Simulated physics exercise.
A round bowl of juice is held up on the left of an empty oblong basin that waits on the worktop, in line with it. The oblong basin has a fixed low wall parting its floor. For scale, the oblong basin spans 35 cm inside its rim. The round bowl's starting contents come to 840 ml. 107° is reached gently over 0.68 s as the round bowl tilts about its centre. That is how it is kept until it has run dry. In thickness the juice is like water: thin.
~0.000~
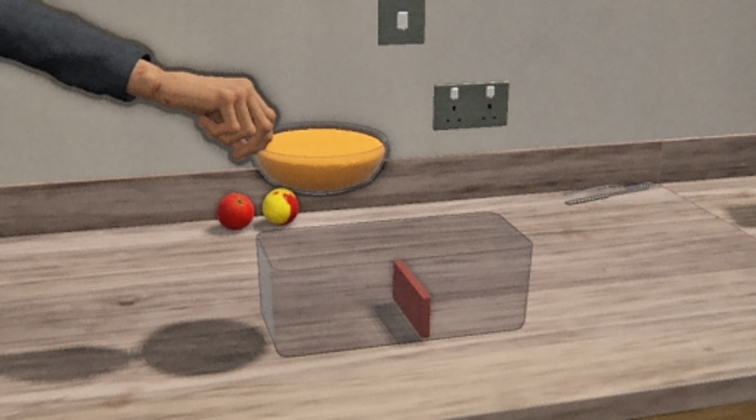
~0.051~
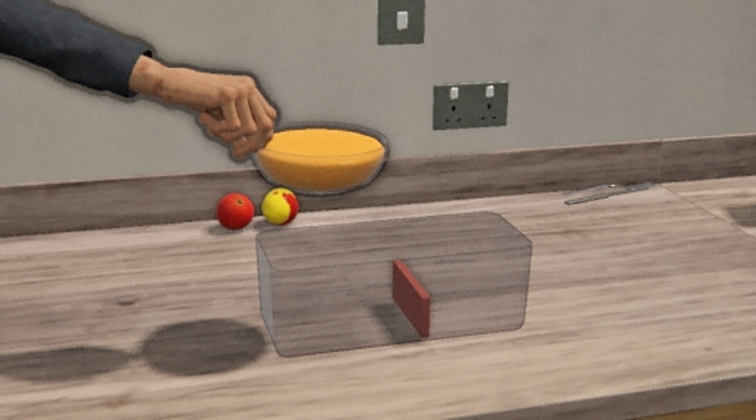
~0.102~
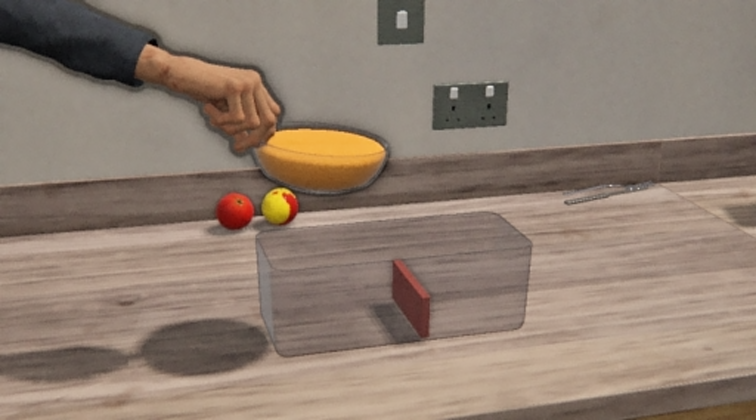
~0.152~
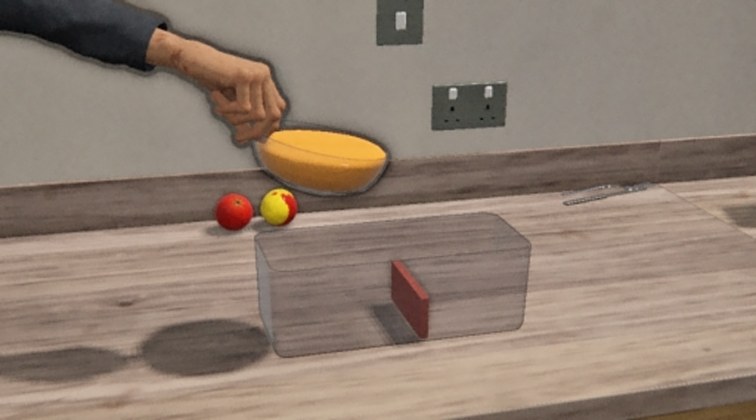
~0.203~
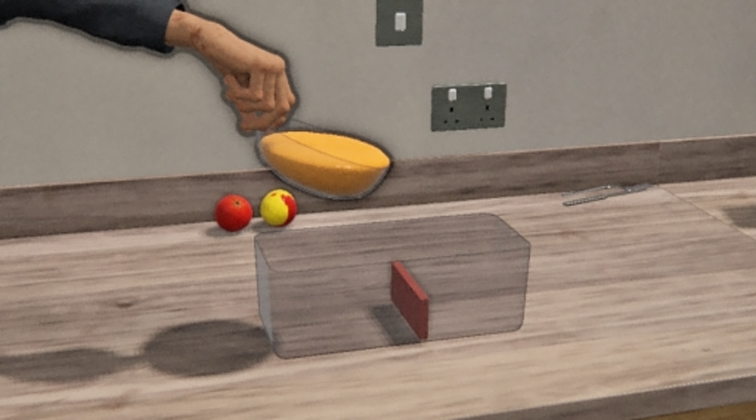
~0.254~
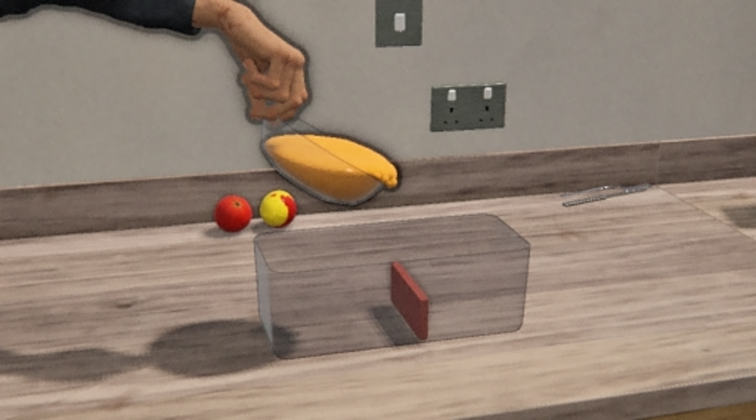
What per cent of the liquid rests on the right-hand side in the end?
49 percent.
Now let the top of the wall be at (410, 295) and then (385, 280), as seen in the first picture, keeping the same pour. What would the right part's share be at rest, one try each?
Some 45 in a hundred, then some 75 in a hundred.
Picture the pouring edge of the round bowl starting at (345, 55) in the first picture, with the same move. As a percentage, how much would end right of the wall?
Result then: Approx. 25 %.
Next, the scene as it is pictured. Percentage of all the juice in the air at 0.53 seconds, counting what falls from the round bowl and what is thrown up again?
I'd put it at about 20 percent.
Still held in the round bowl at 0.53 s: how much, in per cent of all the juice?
4 %.
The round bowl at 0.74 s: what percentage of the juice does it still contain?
Around 0 in a hundred is still there.
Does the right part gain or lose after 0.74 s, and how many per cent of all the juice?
A gain, roughly 6 percent.
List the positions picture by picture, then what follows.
In the first picture, tilt 0°; pouring edge (384, 136); surface from (253, 149) to (381, 141); the oblong basin's rim runs from (264, 253) to (515, 230); the wall's top is at (411, 279).
In the second picture, tilt 1°; pouring edge (384, 138); surface from (253, 148) to (381, 142).
In the third picture, tilt 6°; pouring edge (385, 142); surface from (255, 145) to (381, 145).
In the fourth picture, tilt 13°; pouring edge (385, 151); surface from (256, 144) to (383, 147).
In the fifth picture, tilt 22°; pouring edge (385, 162); surface from (259, 144) to (382, 157); 4 per cent is over the edge.
In the sixth picture, tilt 33°; pouring edge (382, 176); surface from (264, 145) to (365, 159); 12 per cent is over the edge.
After 0.53 s the tilt is 95° and 4 per cent is still to pour, 25 is left of the wall and 50 right of it.
After 0.74 s the tilt is 107° and 0 per cent is still to pour, 41 is left of the wall and 43 right of it.
After 0.95 s the tilt is 107° and 0 per cent is still to pour, 45 is left of the wall and 50 right of it.
After 1.18 s the tilt is 107° and 0 per cent is still to pour, 45 is left of the wall and 49 right of it.
In the end 45 per cent lies left of the wall, 49 right of it and 5 outside.
